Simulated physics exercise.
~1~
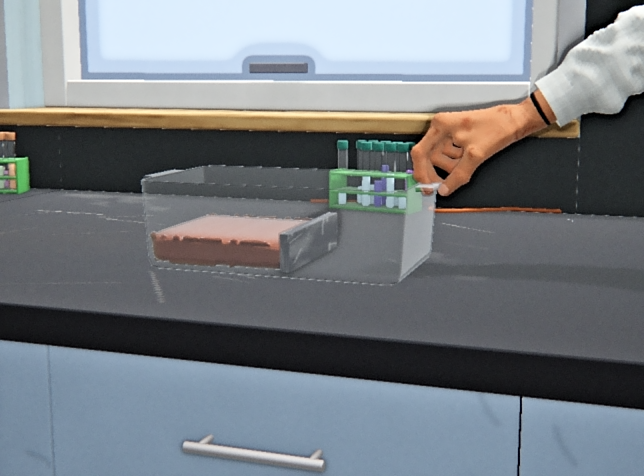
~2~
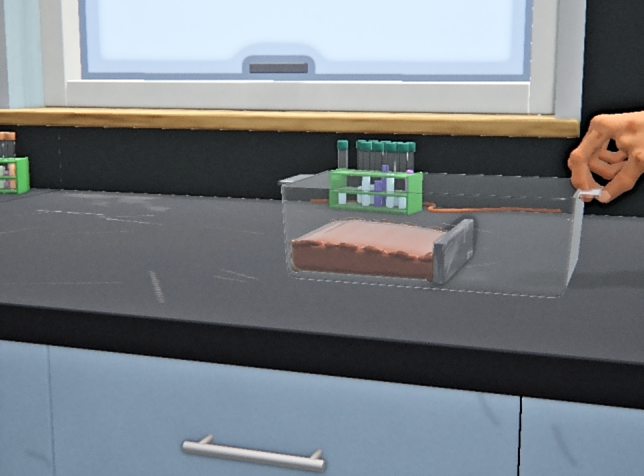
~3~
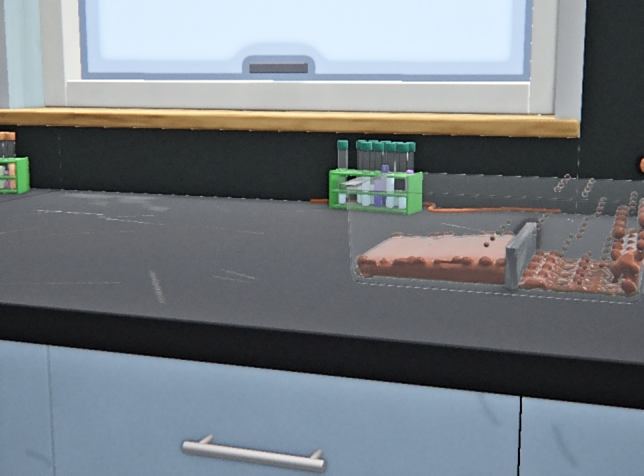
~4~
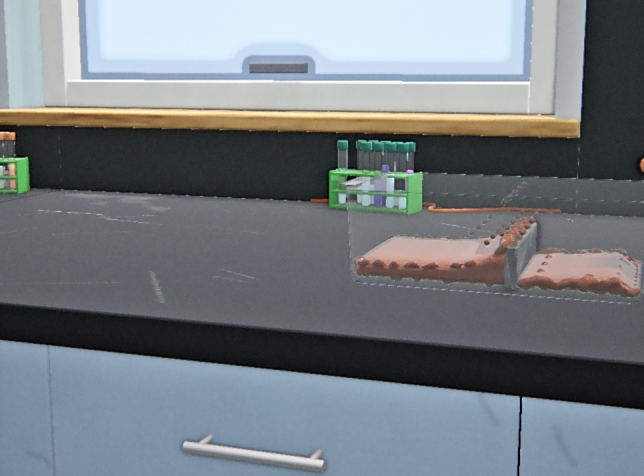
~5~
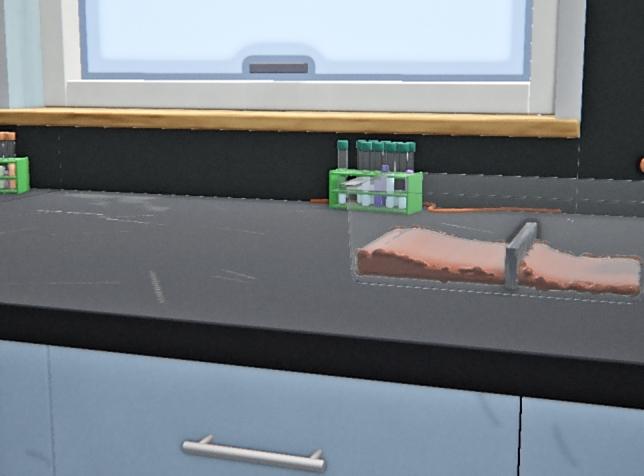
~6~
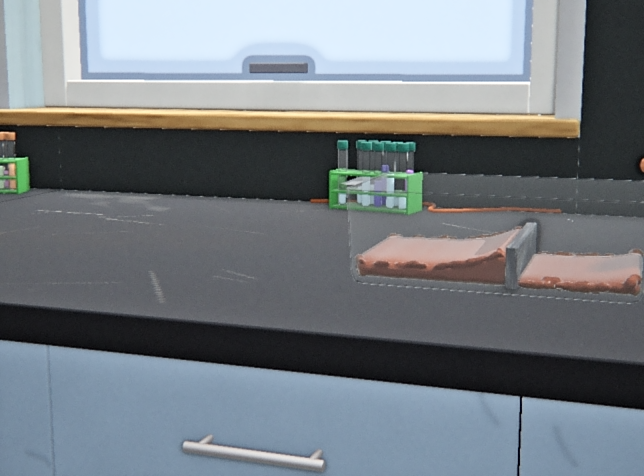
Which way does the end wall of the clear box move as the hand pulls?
The end wall moves to the right, along with the rest of the clear box.
